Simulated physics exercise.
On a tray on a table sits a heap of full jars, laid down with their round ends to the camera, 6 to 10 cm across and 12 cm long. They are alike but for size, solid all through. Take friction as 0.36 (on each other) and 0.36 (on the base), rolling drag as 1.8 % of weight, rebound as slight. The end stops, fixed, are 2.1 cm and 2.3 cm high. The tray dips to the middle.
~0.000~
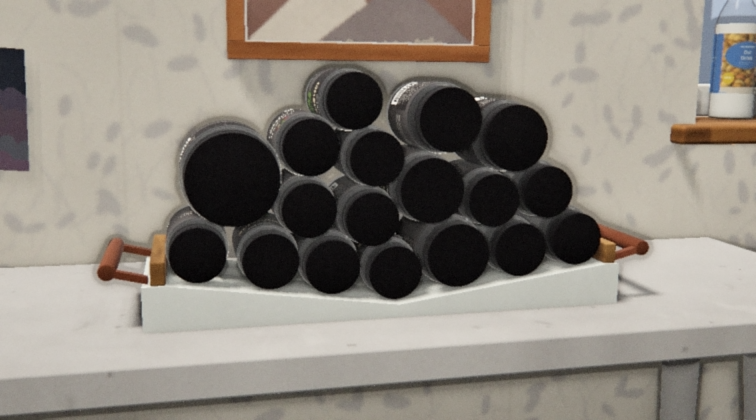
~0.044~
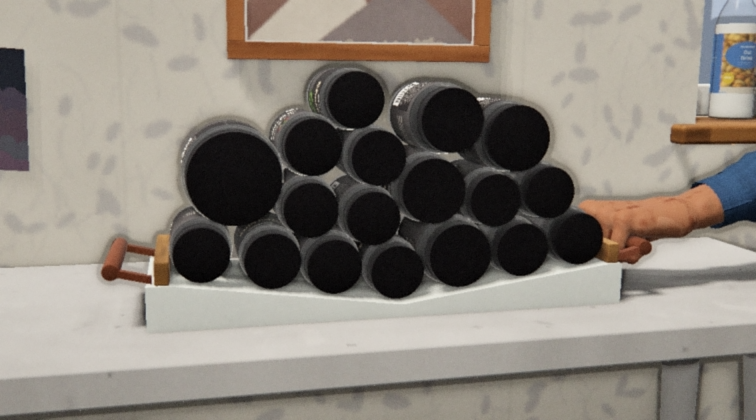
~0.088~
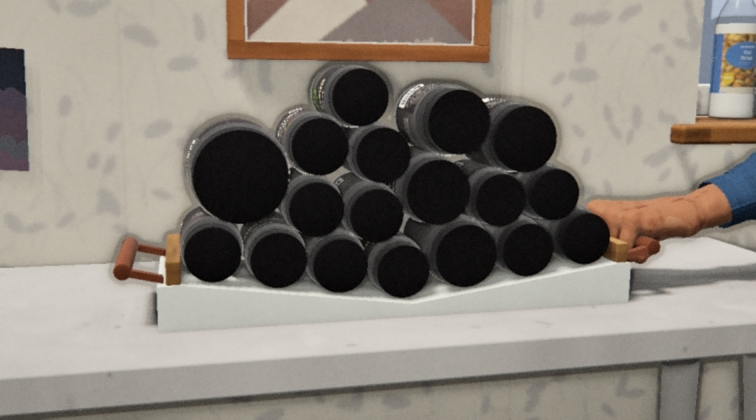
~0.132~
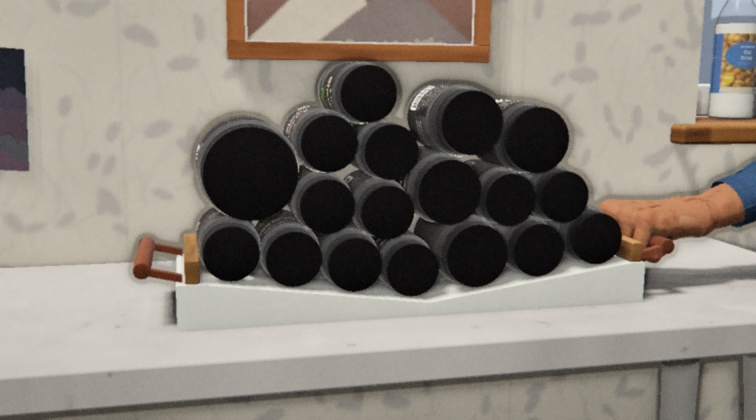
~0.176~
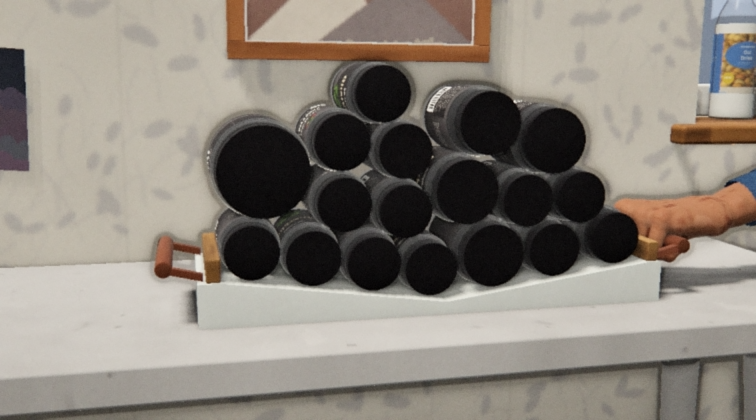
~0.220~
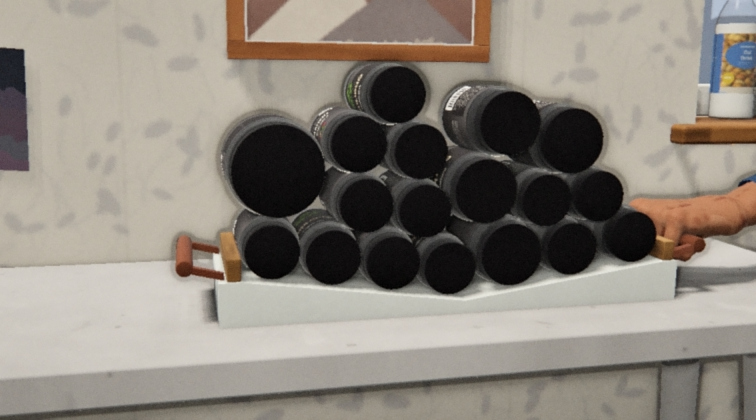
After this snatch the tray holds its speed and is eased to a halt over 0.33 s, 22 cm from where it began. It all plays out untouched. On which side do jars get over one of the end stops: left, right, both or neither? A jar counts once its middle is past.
Left, as it turns out.
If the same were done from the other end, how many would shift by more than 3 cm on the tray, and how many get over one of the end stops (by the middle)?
Then 0 and 0.
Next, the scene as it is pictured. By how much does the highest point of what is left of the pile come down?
Some 2 cm lower.
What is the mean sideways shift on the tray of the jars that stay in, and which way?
Some 1 cm leftwards.
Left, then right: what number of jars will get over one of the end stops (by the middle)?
Left 1, right 0.
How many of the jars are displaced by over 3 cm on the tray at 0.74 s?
3 by then.
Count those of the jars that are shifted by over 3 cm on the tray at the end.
3 of them.
By 0.43 s, tray 16 cm along; 4 now displaced over 3 cm; not one over the end stops; the one last seen at (279, 172) 6 cm left (moves measured on the tray).
By 0.61 s, tray 21 cm along; 3 now displaced over 3 cm; 1 over the left lip; the one last seen at (279, 172) 11 cm left and 2.6 cm down.
By 0.74 s, tray 22 cm along; 3 now displaced over 3 cm; 1 over the left lip; the one last seen at (279, 172) 11 cm left and 2.6 cm down.
By 0.88 s, tray 22 cm along; 3 now displaced over 3 cm; 1 over the left lip; the one last seen at (279, 172) 10 cm left and 2.7 cm down.
In the end, by 1.1 s, 3 moved over 3 cm; 1 over the left lip; the one last seen at (279, 172) 10 cm left and 2.8 cm down; top of the pile 21 cm high, from 23 cm.
